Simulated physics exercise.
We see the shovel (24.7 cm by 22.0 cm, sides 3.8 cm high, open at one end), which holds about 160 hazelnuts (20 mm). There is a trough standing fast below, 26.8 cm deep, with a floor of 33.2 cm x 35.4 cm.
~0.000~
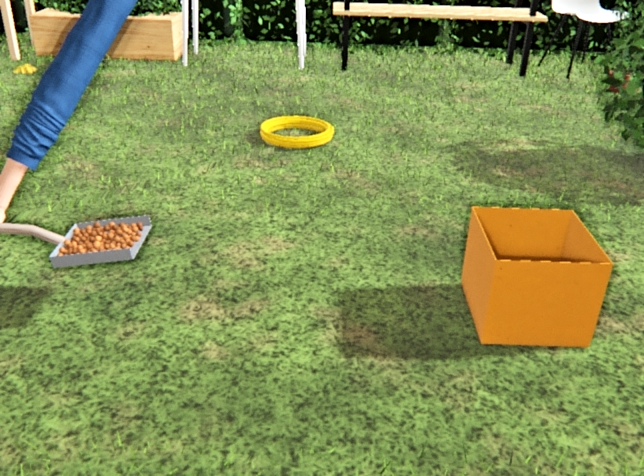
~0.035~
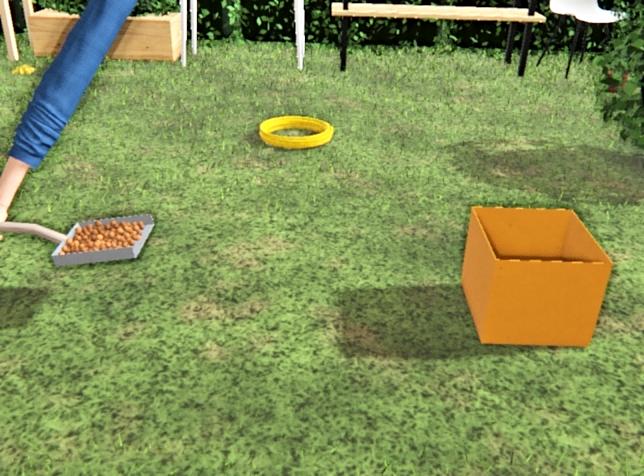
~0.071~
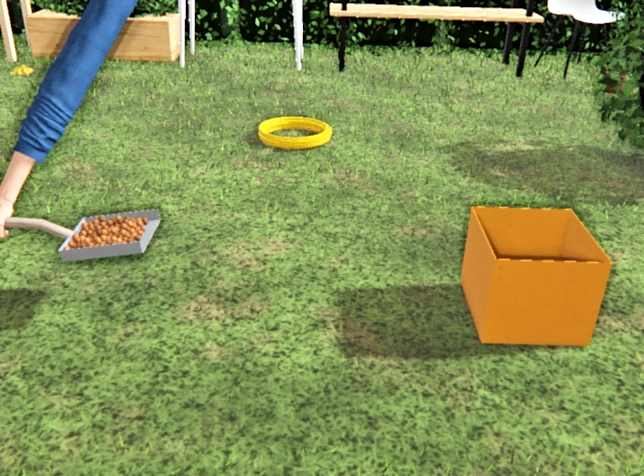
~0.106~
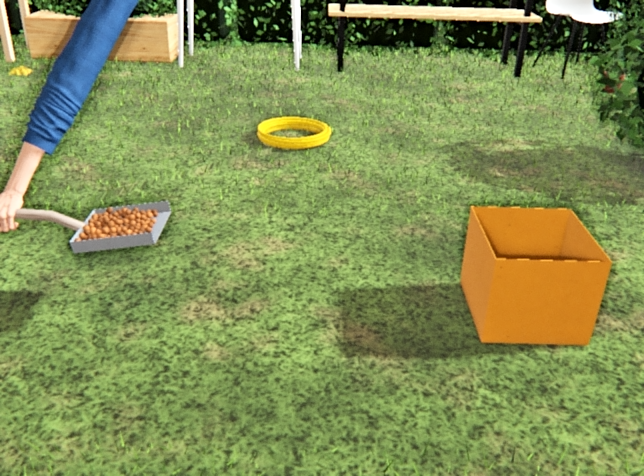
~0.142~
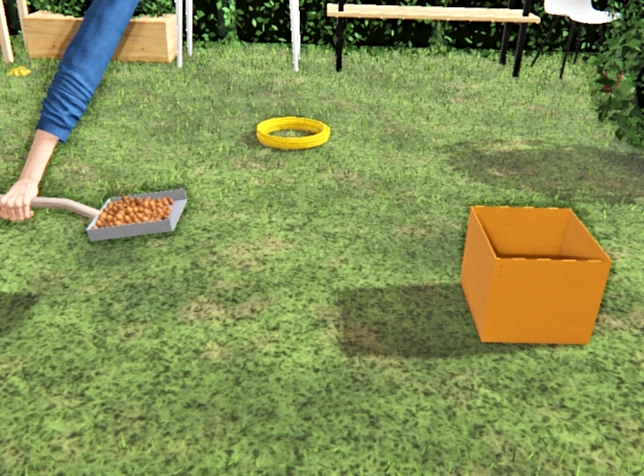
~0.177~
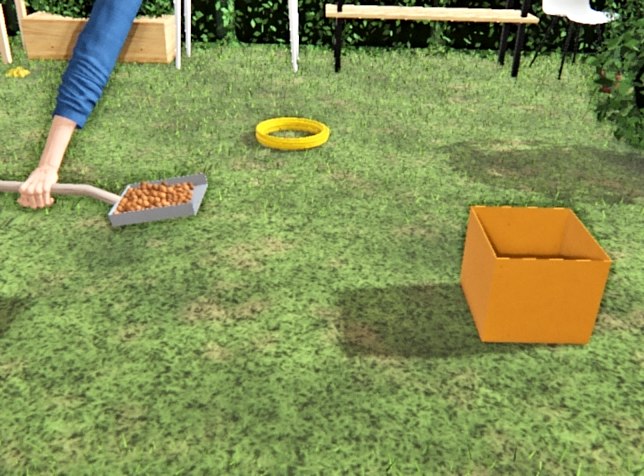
A blue-sleeved arm reaches in from the upper left, its hand gripping the pale handle of a grey shovel loaded with small brown nuts over a sunlit lawn, seen from above at an angle. An open orange box stands at the right, with a yellow ring, wooden planter, bench and hedge behind. Slowly at first, then faster, the arm moves the loaded shovel rightward and slightly upward across the view.
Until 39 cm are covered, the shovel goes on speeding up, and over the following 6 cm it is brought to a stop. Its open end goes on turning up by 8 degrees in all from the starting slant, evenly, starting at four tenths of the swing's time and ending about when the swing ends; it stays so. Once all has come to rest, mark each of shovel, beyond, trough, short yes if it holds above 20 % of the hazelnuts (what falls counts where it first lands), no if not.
Shovel: No, beyond: Yes, trough: Yes, short: No.
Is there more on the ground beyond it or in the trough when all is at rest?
Larger share at rest: On the ground beyond it.
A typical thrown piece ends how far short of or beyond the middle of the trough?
About 45 cm beyond.
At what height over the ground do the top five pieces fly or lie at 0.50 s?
Roughly 75 cm.
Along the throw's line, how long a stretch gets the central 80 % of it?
About 75 cm long.
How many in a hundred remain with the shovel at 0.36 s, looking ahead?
Roughly 0 per cent remains with the shovel.
Then, at 0.27 s, tilt 16 degrees; shovel 80 %, in the air 20 %; middle of all pieces near (228, 149).
After 0.36 s, tilt 18 degrees; in the air 100 %; middle of all pieces near (311, 117).
After 0.43 s, tilt 18 degrees; in the air 100 %; middle of all pieces near (377, 110).
Then, at 0.50 s, tilt 18 degrees; in the air 100 %; middle of all pieces near (442, 119).
At rest (2.2 s), shovel 0 %, beyond 55 %, trough 45 %, short 0 %.
